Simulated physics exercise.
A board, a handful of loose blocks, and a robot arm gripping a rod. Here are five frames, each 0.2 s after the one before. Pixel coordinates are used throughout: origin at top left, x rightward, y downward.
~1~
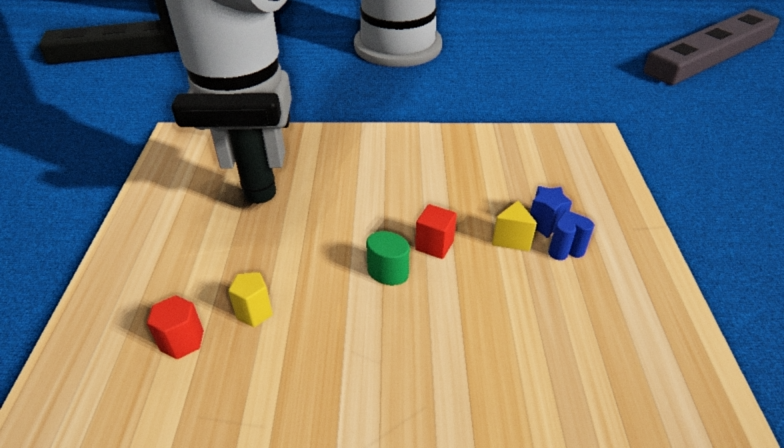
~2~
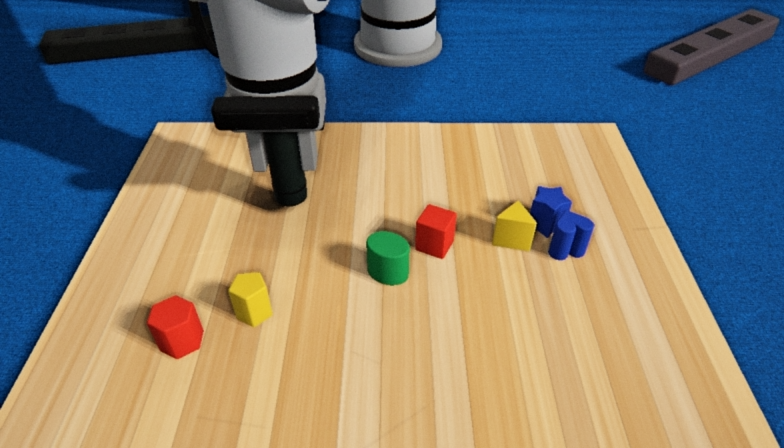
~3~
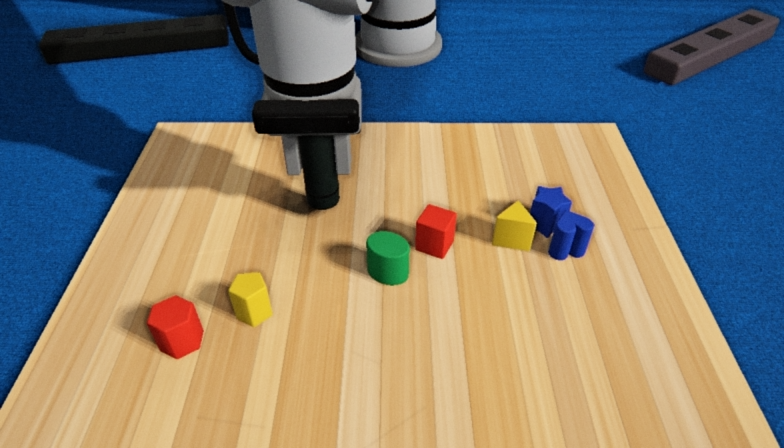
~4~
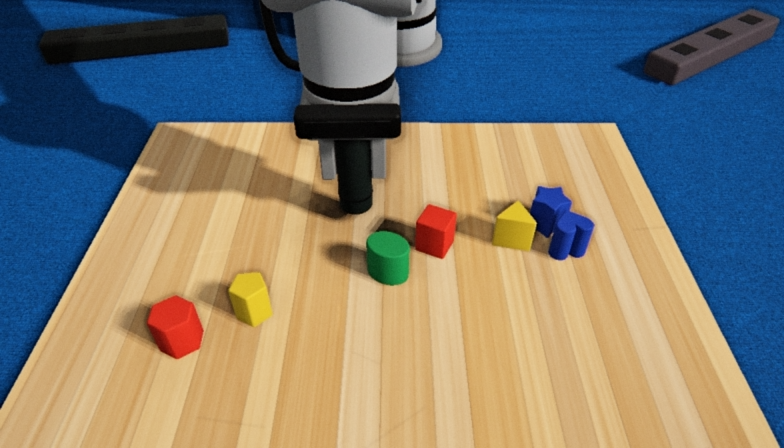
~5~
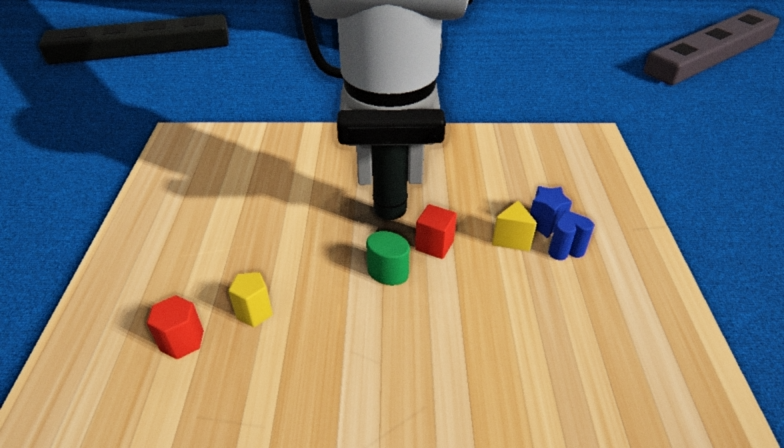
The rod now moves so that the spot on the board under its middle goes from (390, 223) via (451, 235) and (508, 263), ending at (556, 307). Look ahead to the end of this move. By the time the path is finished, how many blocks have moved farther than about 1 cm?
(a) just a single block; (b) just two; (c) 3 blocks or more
b.
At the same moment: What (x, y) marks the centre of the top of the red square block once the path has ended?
(468, 238)
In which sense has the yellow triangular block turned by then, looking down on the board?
Viewed from overhead, the yellow triangular block winds up turned anticlockwise.
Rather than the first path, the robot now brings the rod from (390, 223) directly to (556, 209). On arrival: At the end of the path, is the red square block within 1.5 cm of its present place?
Yes, that is how it ends up.
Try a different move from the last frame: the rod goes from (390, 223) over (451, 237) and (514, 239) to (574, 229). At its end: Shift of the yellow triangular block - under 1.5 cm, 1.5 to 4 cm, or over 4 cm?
Travels over 4 cm.
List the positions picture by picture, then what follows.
In the first frame, lower end of the rod (260, 194), tops of blocks, red square block (437, 216), yellow triangular block (517, 213), blue heart block (574, 221).
In the second frame, rod (292, 197), blocks as before.
In the third frame, rod (323, 200), blocks as before.
In the fourth frame, rod (356, 205), blocks as before.
In the fifth frame, rod (390, 210), red square block (437, 216), yellow triangular block (517, 213), blue heart block (574, 221).
On the path given first. One third of the way, rod (453, 222); red square block (460, 231), turned 70° clockwise.
Two thirds of the way, rod (510, 250); red square block (468, 238), turned 100° clockwise; yellow triangular block (532, 217), turned 70° anticlockwise.
At the end, rod (560, 294); red square block (468, 238), turned 100° clockwise; yellow triangular block (534, 218), turned 75° anticlockwise; blue heart block not moved.
